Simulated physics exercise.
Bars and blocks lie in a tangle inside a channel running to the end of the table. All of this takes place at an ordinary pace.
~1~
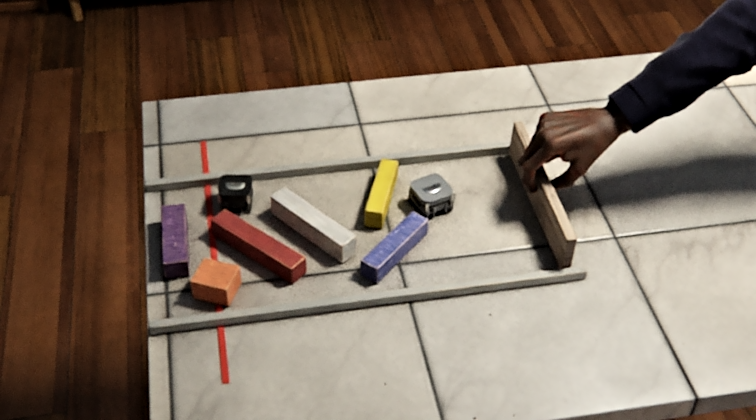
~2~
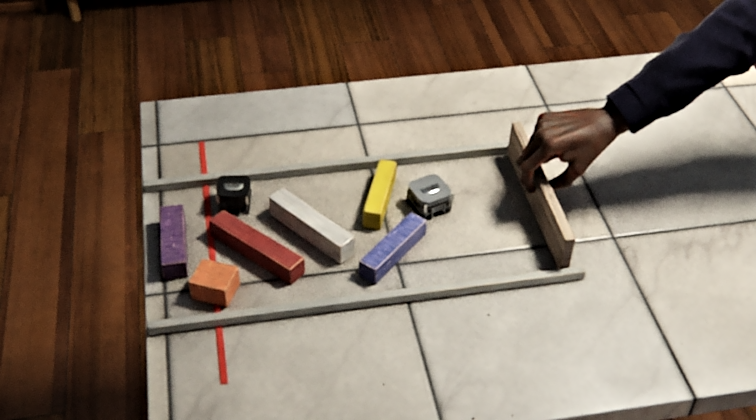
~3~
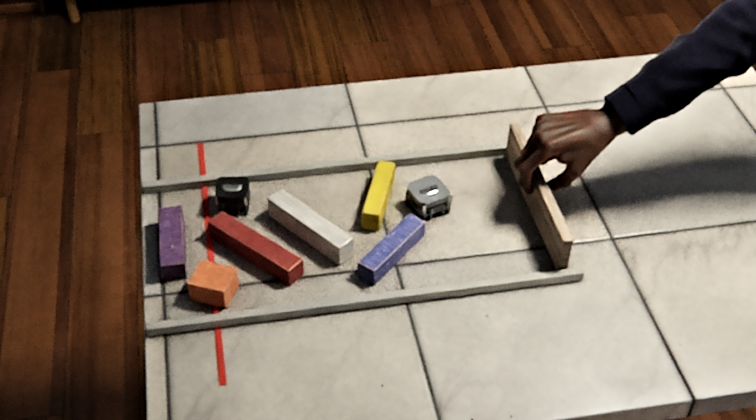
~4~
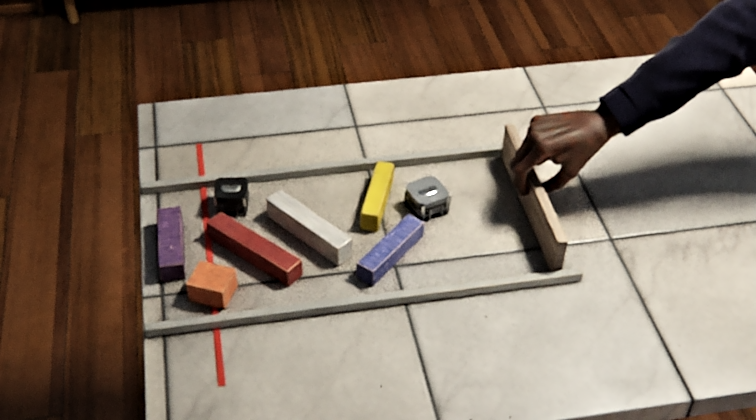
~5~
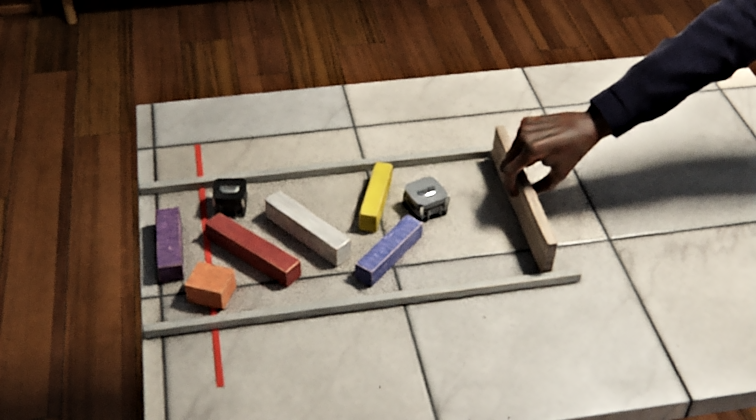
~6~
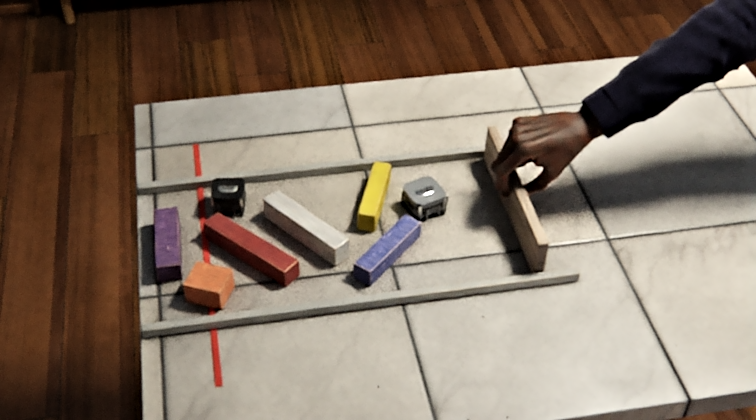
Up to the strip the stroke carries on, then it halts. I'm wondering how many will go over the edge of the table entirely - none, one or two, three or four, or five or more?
I'd say three or four of them.
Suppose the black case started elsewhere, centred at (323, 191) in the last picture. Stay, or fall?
I reckon from there it drops down.
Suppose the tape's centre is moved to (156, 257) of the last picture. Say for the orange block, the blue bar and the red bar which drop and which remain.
One by one: The orange block topples, the blue bar holds its spot, the red bar topples.
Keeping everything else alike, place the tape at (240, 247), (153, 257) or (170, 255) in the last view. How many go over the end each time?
Try by try, 1, 7 and 6.
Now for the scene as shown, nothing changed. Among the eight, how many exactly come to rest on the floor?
Result - number fallen: 3.
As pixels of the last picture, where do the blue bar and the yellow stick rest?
In the last picture they sit at about (198, 279) and about (158, 212).
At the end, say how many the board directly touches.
In contact: 2.
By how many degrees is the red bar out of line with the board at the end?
Roughly 30° out of line.
Early on, none off yet; purple bar at rest near (168, 244); orange block at rest near (209, 286); black case at rest near (229, 197).
Finally, the number that fall off is three or four; lost, black case, orange block and purple bar.
